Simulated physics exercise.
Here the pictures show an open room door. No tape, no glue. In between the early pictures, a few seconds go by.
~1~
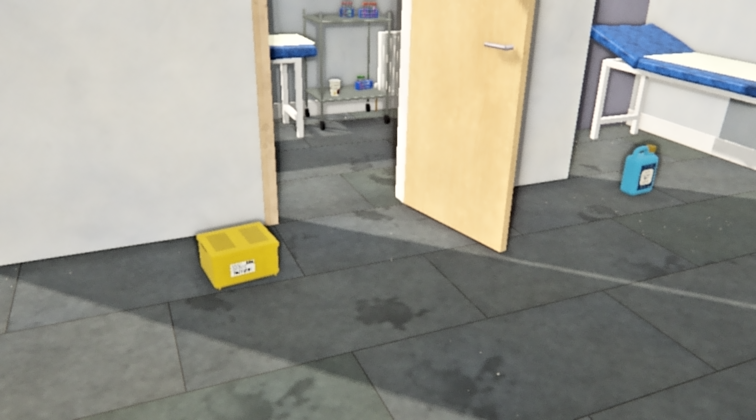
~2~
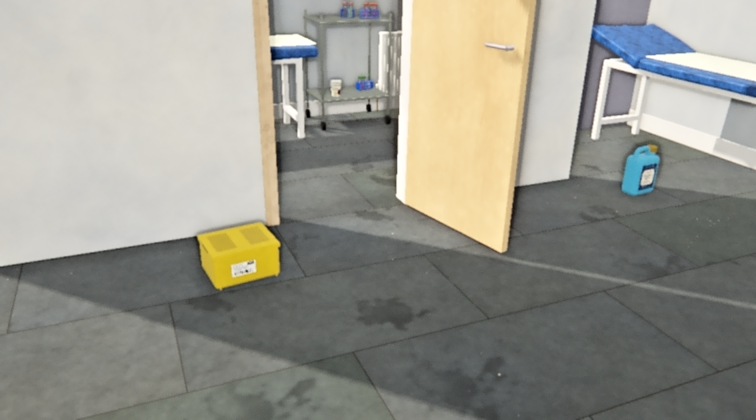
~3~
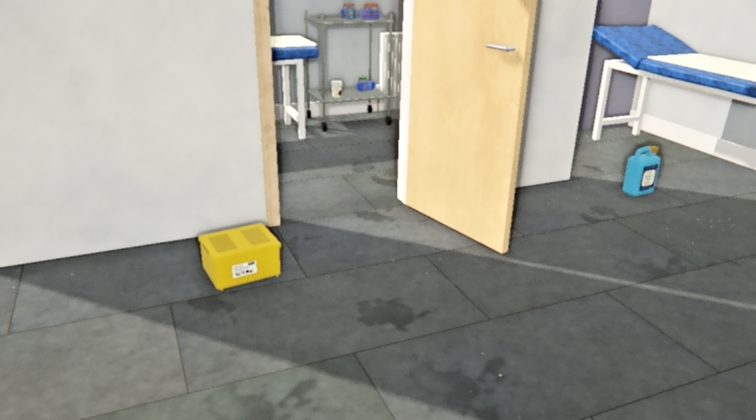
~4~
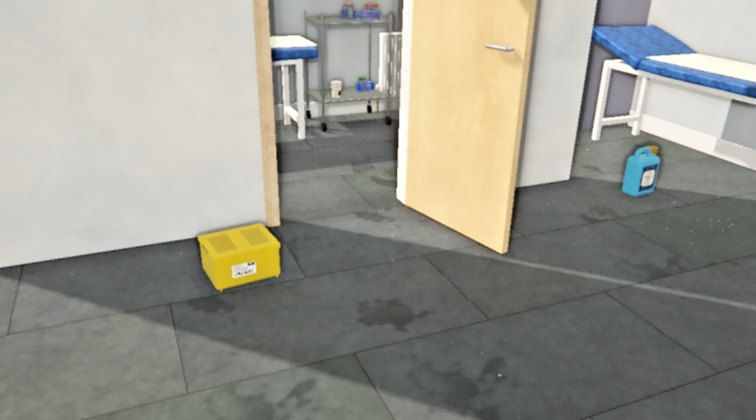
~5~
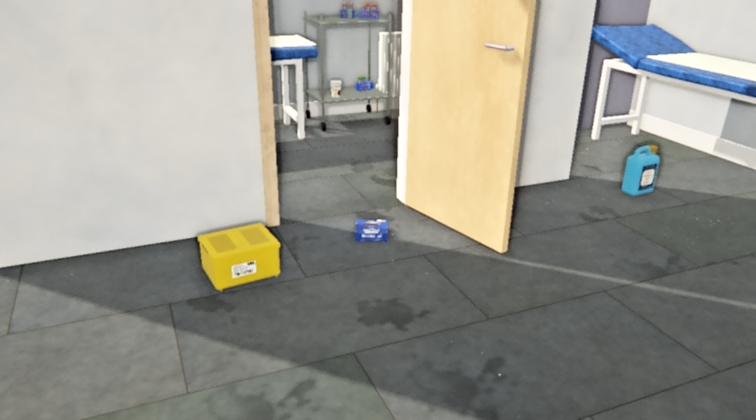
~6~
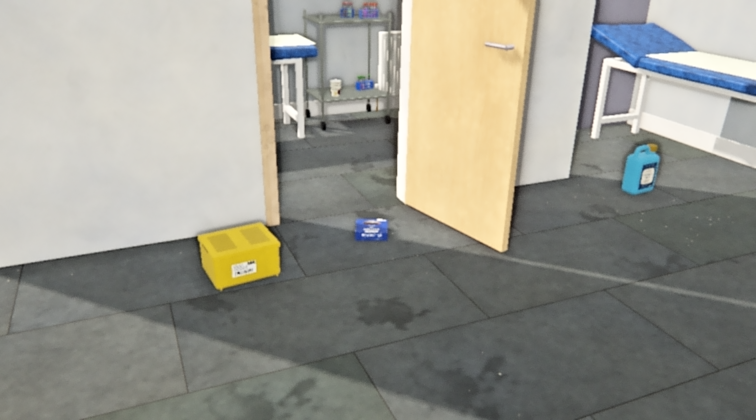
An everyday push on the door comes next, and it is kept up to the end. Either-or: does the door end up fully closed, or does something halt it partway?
The door ends up fully closed.
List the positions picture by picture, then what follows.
The first picture shows door wide open and still; yellow tote (238, 255).
The second picture shows door wide open and still; yellow tote (240, 255).
The third picture shows door wide open and still; yellow tote (240, 256).
The fourth picture shows door wide open and still; yellow tote (240, 256).
The fifth picture shows door wide open and still; yellow tote (240, 256).
The sixth picture shows door wide open and still; blue packet (372, 230); yellow tote (240, 255).
Then, 0.80 s after the last picture, open by 58°.
Then, 1.10 s after the last picture, open by 29°; blue packet slid about its own width near (343, 222).
Then, 1.30 s after the last picture, open by 10°; blue packet slid well along near (326, 212).
At rest, open by 0°; moved from the start, blue packet; yellow tote in place. Seen from the same camera at the end, blue packet near (316, 203).
